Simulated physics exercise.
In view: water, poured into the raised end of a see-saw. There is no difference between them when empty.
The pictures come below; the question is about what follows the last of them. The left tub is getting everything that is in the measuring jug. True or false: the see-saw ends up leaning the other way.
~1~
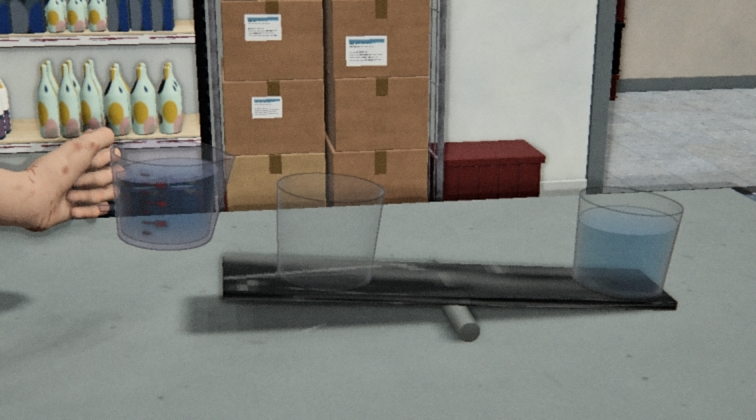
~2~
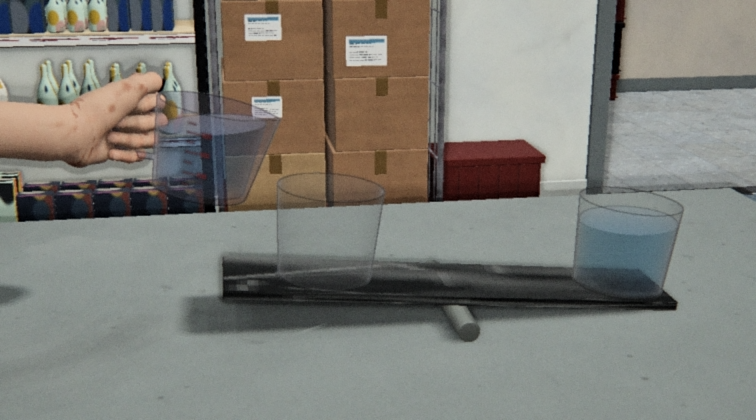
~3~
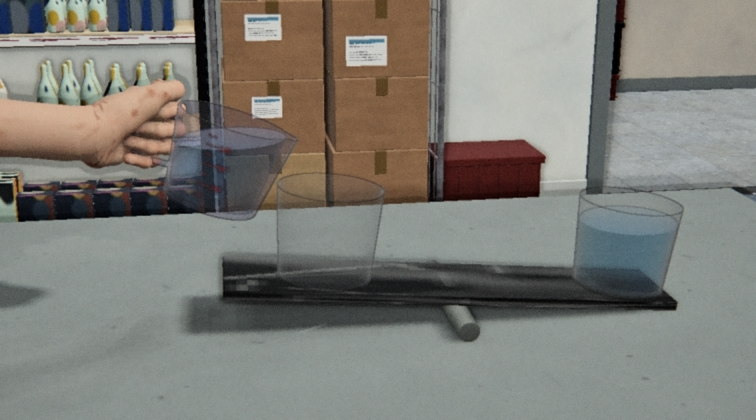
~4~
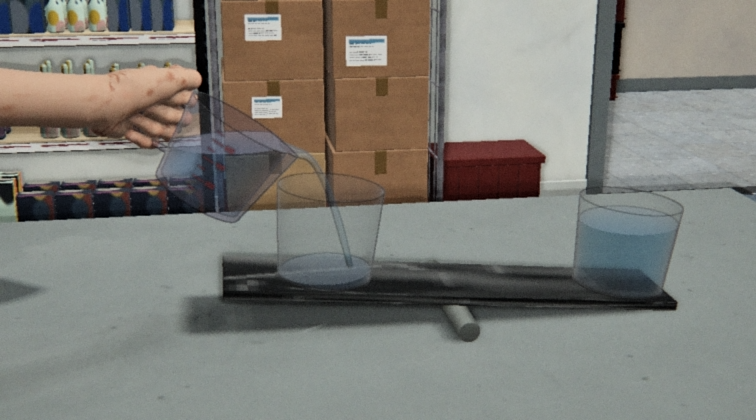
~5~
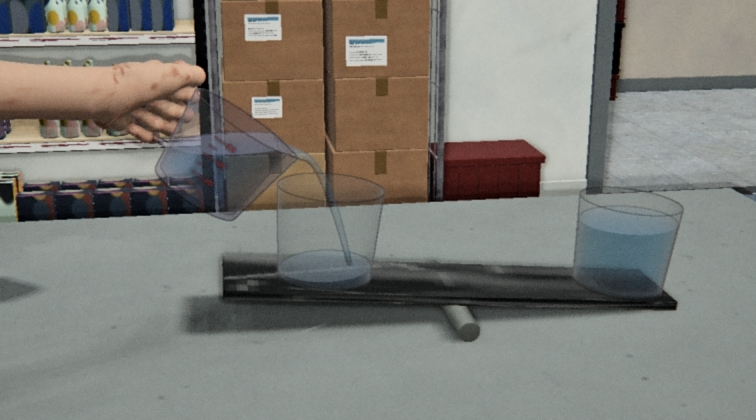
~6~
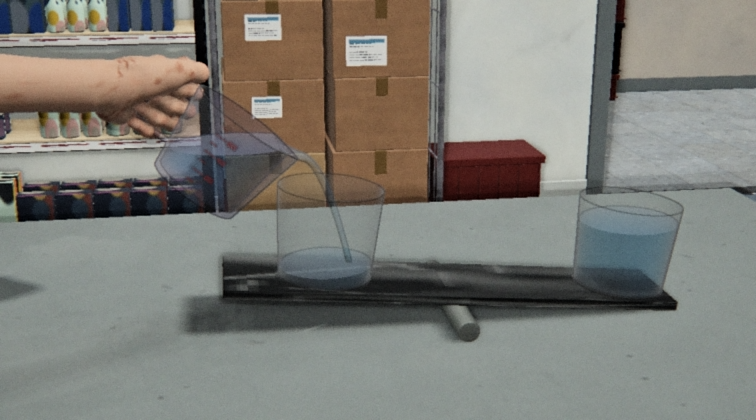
False.
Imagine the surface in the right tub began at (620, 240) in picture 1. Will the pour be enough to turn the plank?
Given that level, I'd expect it to stay unmoved.
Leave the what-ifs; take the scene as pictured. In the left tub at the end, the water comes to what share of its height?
I'd say close to 60 per cent.
Shortly, the left tub is about a third full; the plank leans as before.
Then, the left tub is about half full; the plank leans as before.
At the finish, the left tub is about two thirds full; the plank leans as before.
